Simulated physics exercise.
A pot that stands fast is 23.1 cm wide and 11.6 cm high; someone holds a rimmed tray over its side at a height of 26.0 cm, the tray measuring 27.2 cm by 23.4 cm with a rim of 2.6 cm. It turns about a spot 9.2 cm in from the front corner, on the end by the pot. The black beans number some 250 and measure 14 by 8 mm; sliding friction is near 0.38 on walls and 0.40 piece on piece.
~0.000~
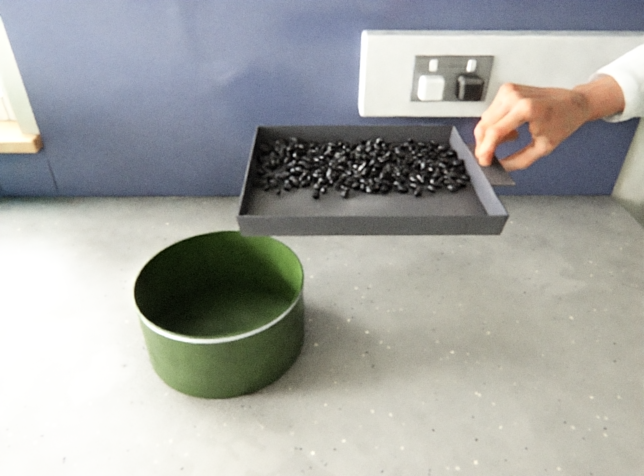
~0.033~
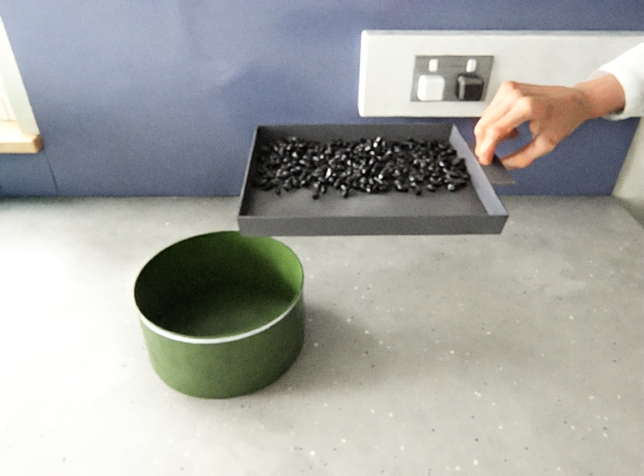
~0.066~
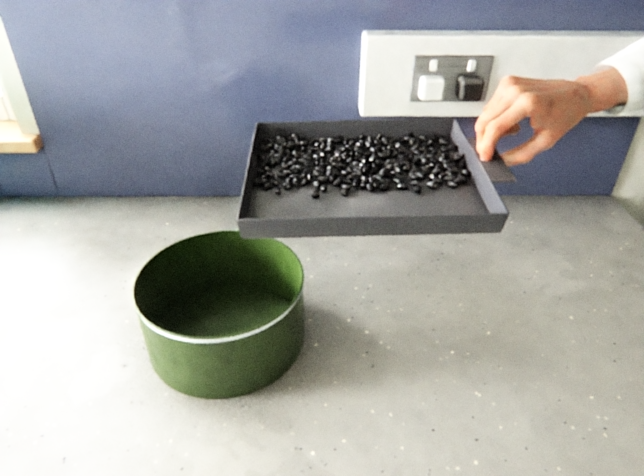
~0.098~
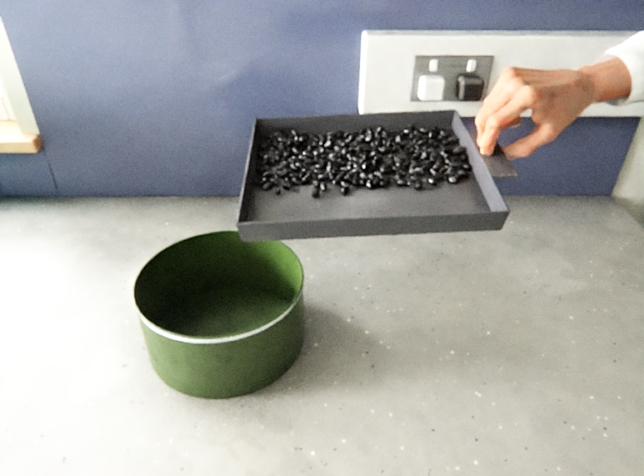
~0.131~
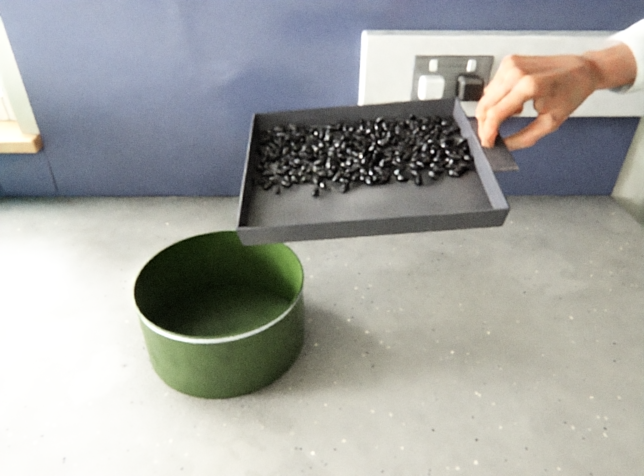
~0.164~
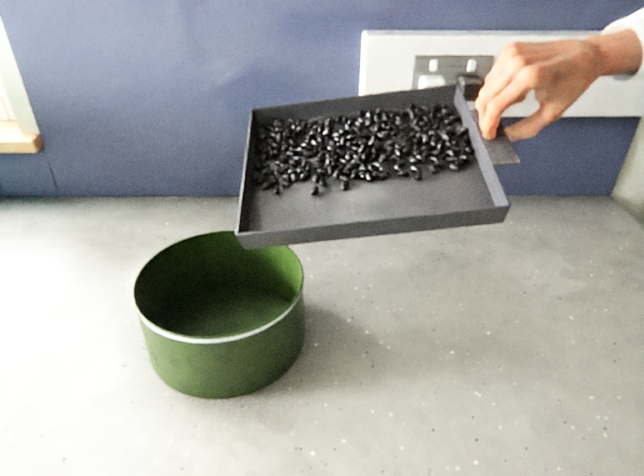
A hand tilts a dark tray of black beans down toward the left above a green pot.
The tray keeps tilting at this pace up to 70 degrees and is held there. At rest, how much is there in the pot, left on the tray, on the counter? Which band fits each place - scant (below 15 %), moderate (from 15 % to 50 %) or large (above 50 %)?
Pot - scant; left on the tray - moderate; counter - large.
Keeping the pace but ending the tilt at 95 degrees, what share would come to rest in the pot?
I'd say close to 20 percent.
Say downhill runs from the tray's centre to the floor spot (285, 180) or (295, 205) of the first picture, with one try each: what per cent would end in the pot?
Roughly 40 % for the first direction, roughly 20 % for the second.
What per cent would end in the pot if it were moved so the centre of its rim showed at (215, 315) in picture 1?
Estimate: ~ 65 %.
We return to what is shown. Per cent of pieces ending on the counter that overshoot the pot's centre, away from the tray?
Around 40 per cent, give or take.
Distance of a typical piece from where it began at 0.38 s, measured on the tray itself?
Roughly 2 cm.
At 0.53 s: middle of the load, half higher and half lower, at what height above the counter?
Roughly 28 cm above the counter.
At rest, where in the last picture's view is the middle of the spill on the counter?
(221, 451).
After 0.38 s, tilt 42 degrees; the tray holds 100 %, the pot 0 %.
After 0.53 s, tilt 62 degrees; the tray holds 100 %, the pot 0 %.
After 0.80 s, tilt 70 degrees; the tray holds 50 %, the pot 0 %.
By 2.1 s all is still; pot 5 %, tray 35 %, counter 60 %.
